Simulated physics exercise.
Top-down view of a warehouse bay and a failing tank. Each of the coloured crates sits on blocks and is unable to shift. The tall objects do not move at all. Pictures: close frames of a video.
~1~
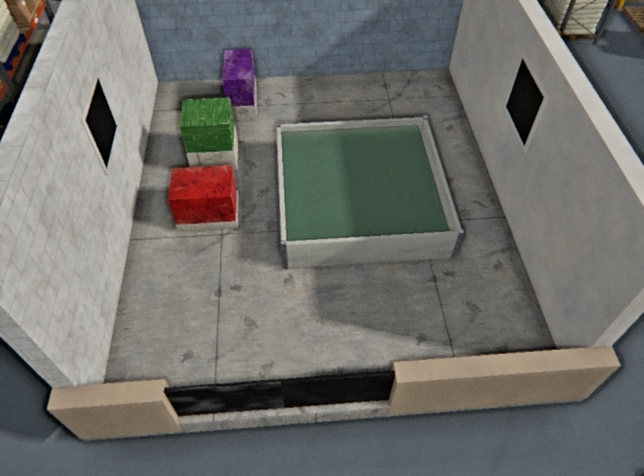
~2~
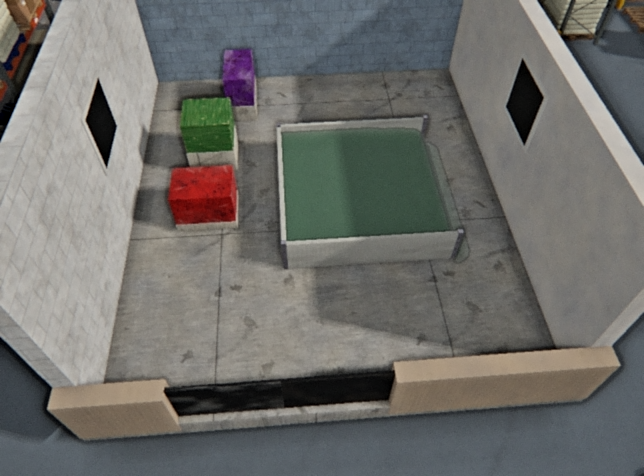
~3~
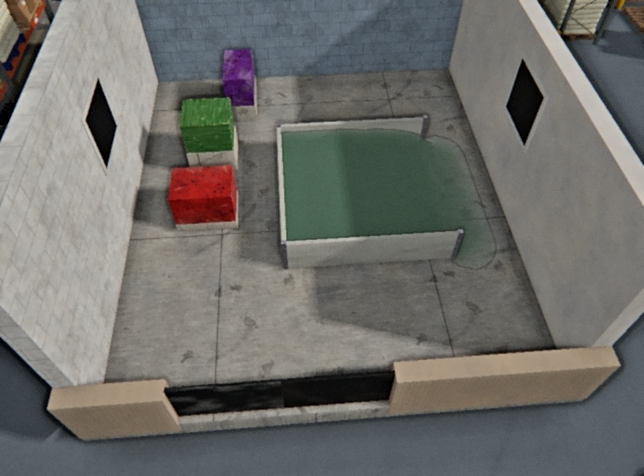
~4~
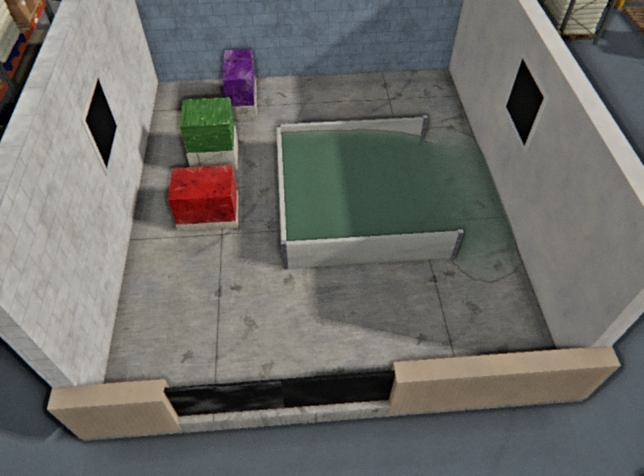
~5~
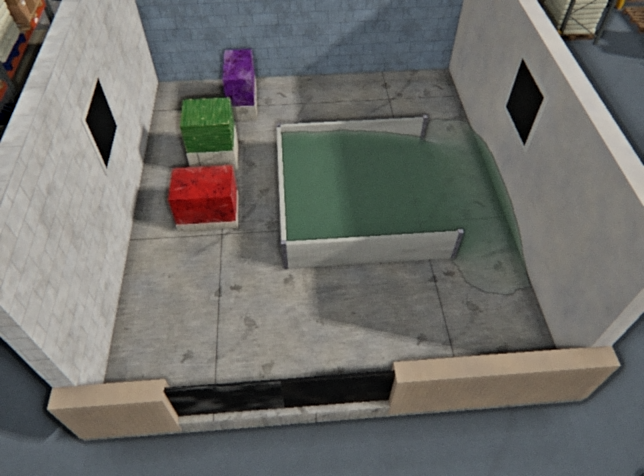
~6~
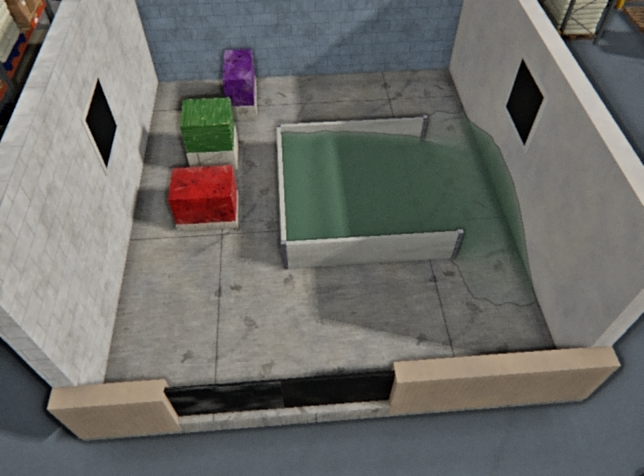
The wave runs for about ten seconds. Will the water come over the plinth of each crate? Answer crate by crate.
The green crate: No, it stays dry. The purple crate: No, it stays dry. The red crate: No, it stays dry.
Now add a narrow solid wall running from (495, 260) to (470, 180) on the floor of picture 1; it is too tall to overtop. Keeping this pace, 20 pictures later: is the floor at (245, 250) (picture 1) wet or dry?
There: Clear.
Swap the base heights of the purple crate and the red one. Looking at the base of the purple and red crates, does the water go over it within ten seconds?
I'd say the purple crate gets swamped and the red crate is unharmed.
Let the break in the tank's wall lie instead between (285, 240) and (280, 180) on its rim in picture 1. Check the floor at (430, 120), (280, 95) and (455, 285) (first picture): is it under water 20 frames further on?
Taking them in turn, I get left untouched, then sodden, then left untouched.
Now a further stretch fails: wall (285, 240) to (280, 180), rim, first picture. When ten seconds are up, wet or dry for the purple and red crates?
The purple crate is not reached, the red crate is reached.
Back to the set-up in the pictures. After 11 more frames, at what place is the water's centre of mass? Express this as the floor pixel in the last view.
Close to pixel (417, 200).
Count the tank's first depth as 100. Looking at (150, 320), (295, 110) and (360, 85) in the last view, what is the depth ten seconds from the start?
Depths of roughly 20, 18 and 12 per cent.
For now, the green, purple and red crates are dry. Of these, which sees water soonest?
That one is the purple-painted one.
A moment on, water covers 15 % of the floor; the green crate not reached, the purple crate not reached, the red crate not reached.
Next, water covers 25 % of the floor; the green crate not reached, the purple crate not reached, the red crate not reached.
Then, water covers 50 % of the floor; the green crate not reached, the purple crate water round its plinth, the red crate not reached.
Later, water covers 95 % of the floor; the green crate water round its plinth, the purple crate water round its plinth, the red crate water round its plinth.
In the end, water covers 100 % of the floor; the green crate stayed above the water, the purple crate stayed above the water, the red crate stayed above the water.
